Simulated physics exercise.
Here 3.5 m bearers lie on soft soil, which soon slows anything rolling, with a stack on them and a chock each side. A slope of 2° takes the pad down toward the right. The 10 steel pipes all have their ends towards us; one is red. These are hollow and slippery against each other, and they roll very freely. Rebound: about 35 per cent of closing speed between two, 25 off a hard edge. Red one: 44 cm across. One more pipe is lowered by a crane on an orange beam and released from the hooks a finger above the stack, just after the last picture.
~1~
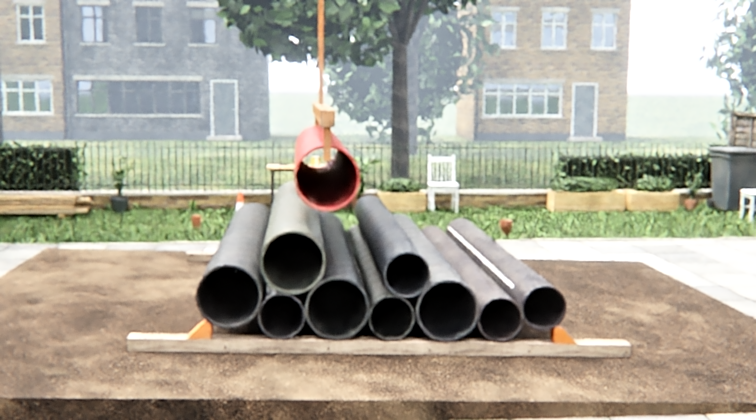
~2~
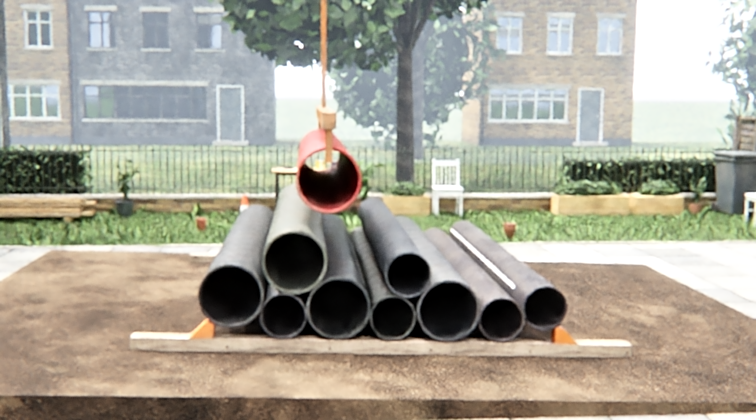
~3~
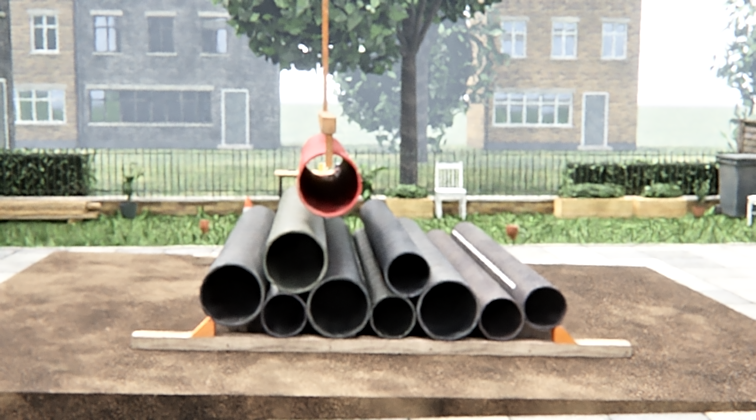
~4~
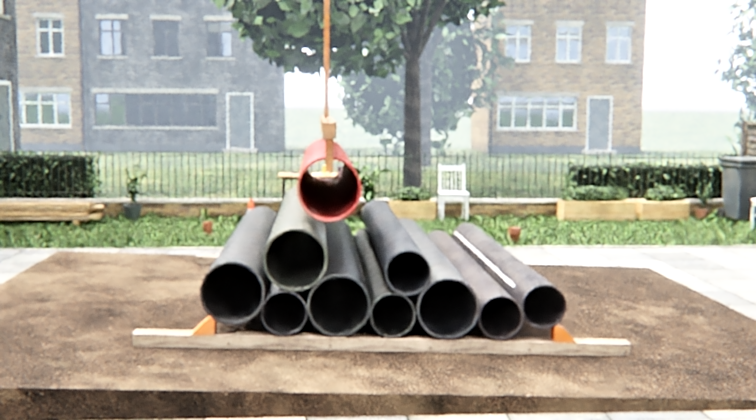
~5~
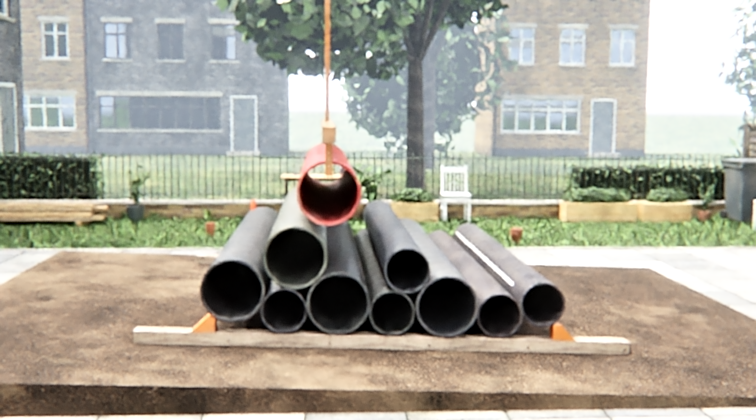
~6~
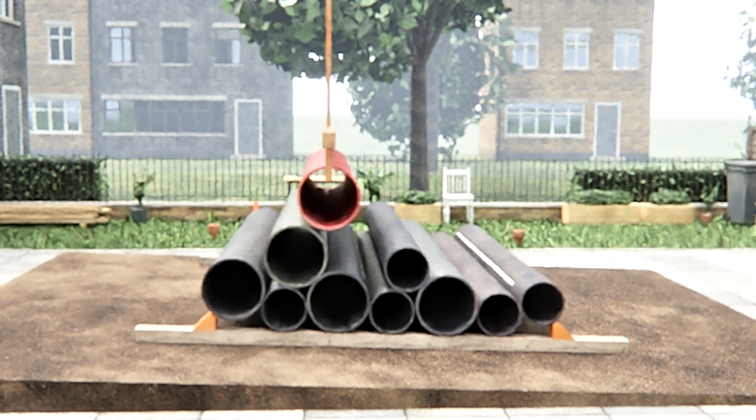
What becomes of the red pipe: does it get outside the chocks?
I expect it will not leave the stack.
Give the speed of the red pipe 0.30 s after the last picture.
Close to 1.0 m/s at that moment.
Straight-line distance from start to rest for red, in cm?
The red one comes to 50.
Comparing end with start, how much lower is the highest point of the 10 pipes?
It sits roughly 50 cm lower at the end.
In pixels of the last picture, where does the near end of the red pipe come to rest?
(362, 244).
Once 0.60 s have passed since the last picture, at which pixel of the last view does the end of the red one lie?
(366, 237), more or less.
Then, 0.30 s past the sixth picture, red is up on others, 85 cm inside the left chock, rolling right; 0 of 10 are outside the chocks.
Then, 0.60 s past the sixth picture, red is up on others, 100 cm inside the left chock; 0 of 10 are outside the chocks.
Finally (1.00 s after the last picture), red is up on others, 100 cm inside the left chock; 0 of 10 are outside the chocks.
